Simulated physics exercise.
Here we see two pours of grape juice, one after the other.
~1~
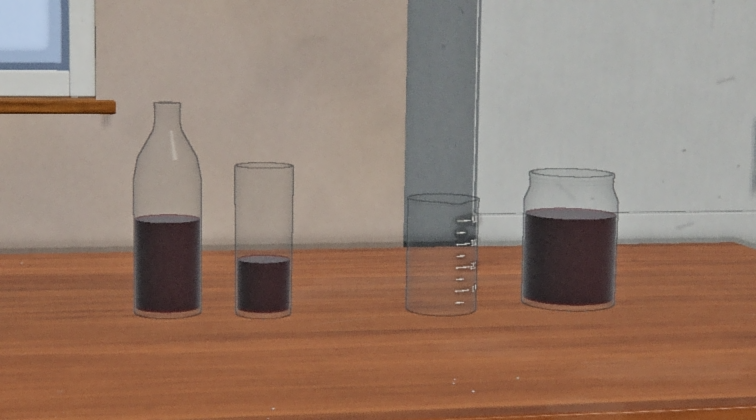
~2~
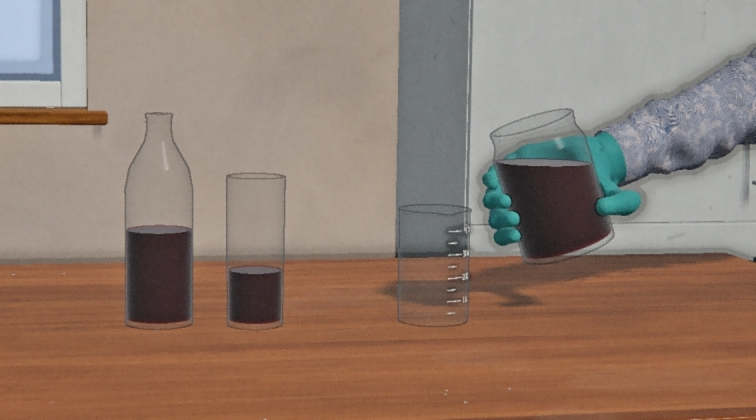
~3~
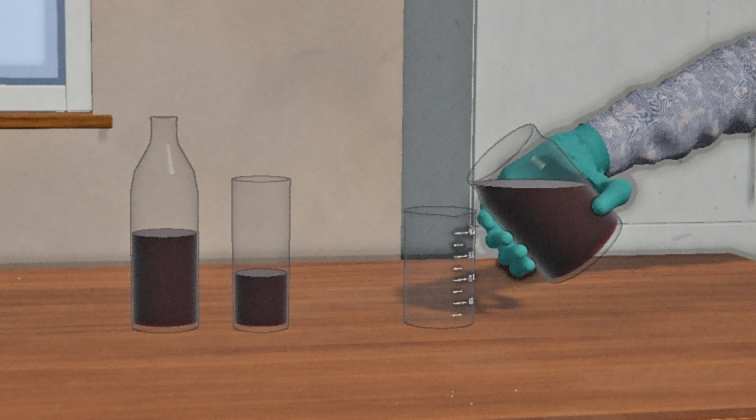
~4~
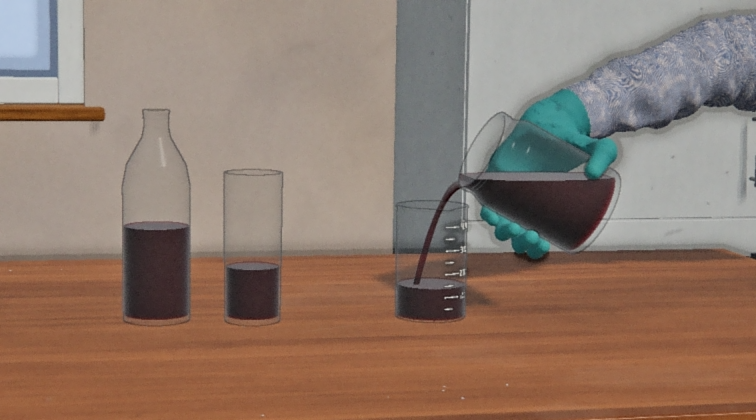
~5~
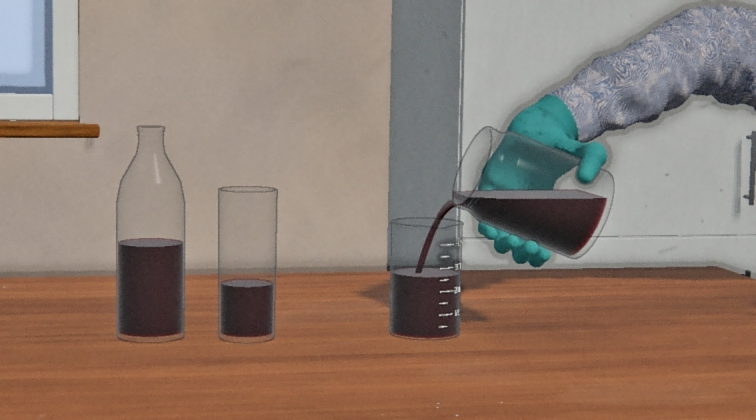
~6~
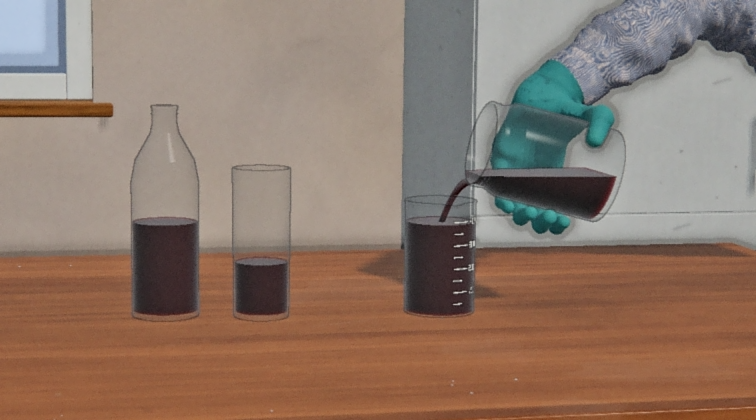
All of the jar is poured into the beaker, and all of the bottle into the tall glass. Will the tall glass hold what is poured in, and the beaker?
The tall glass does not hold it; the beaker does not hold it.
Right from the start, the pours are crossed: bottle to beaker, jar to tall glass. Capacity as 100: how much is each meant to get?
The first sits near 60 per cent of capacity and the second near 230 per cent.
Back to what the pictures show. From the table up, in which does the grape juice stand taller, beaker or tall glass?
It ends up higher in the left one.
Next, the beaker is full to the brim with a puddle round it.
Finally, the tall glass is full to the brim with a puddle round it; the beaker is full to the brim with a puddle round it.
